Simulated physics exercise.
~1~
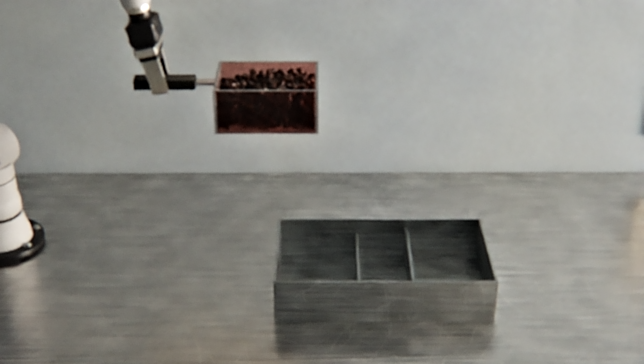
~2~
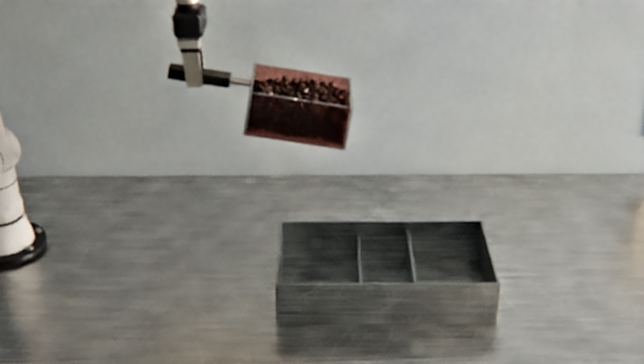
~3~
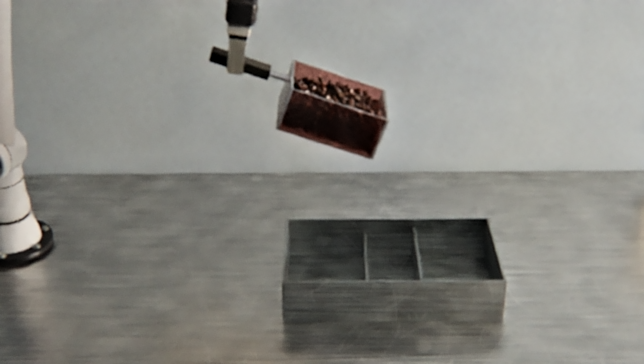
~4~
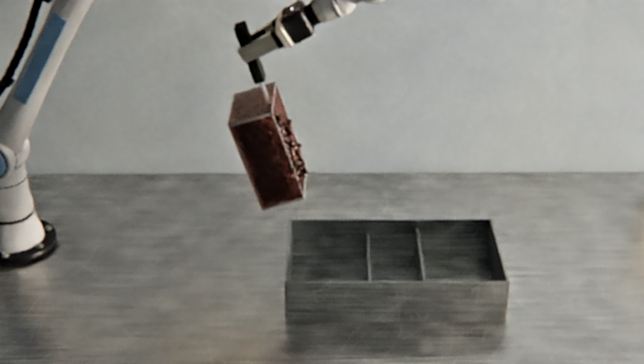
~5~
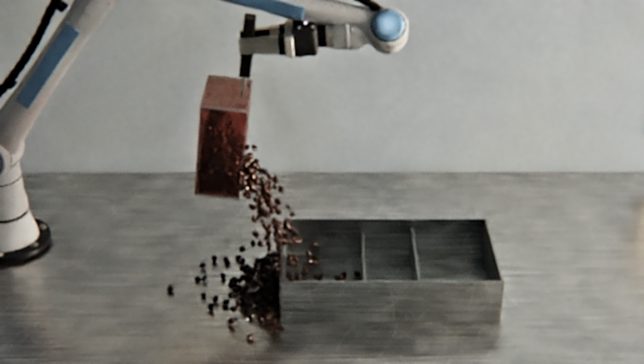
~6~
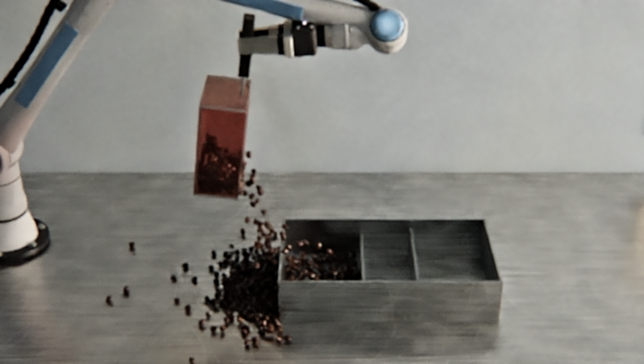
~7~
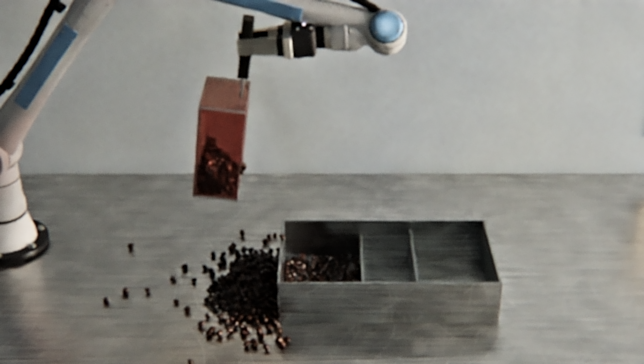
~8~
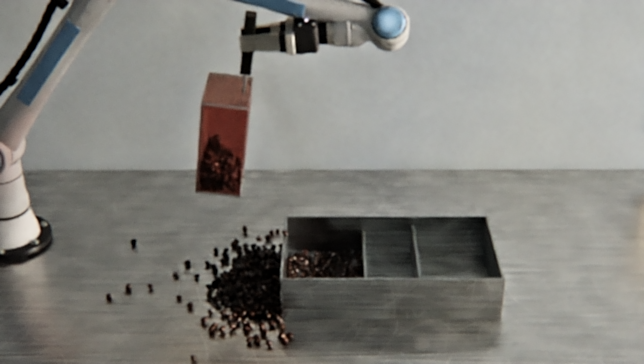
We see a robot arm carry a reddish see-through box of dark beans over a table and tip it beside a divided grey crate, spilling many beans onto the tabletop and some into the crate's left compartment, while some remain in the steeply tilted box.
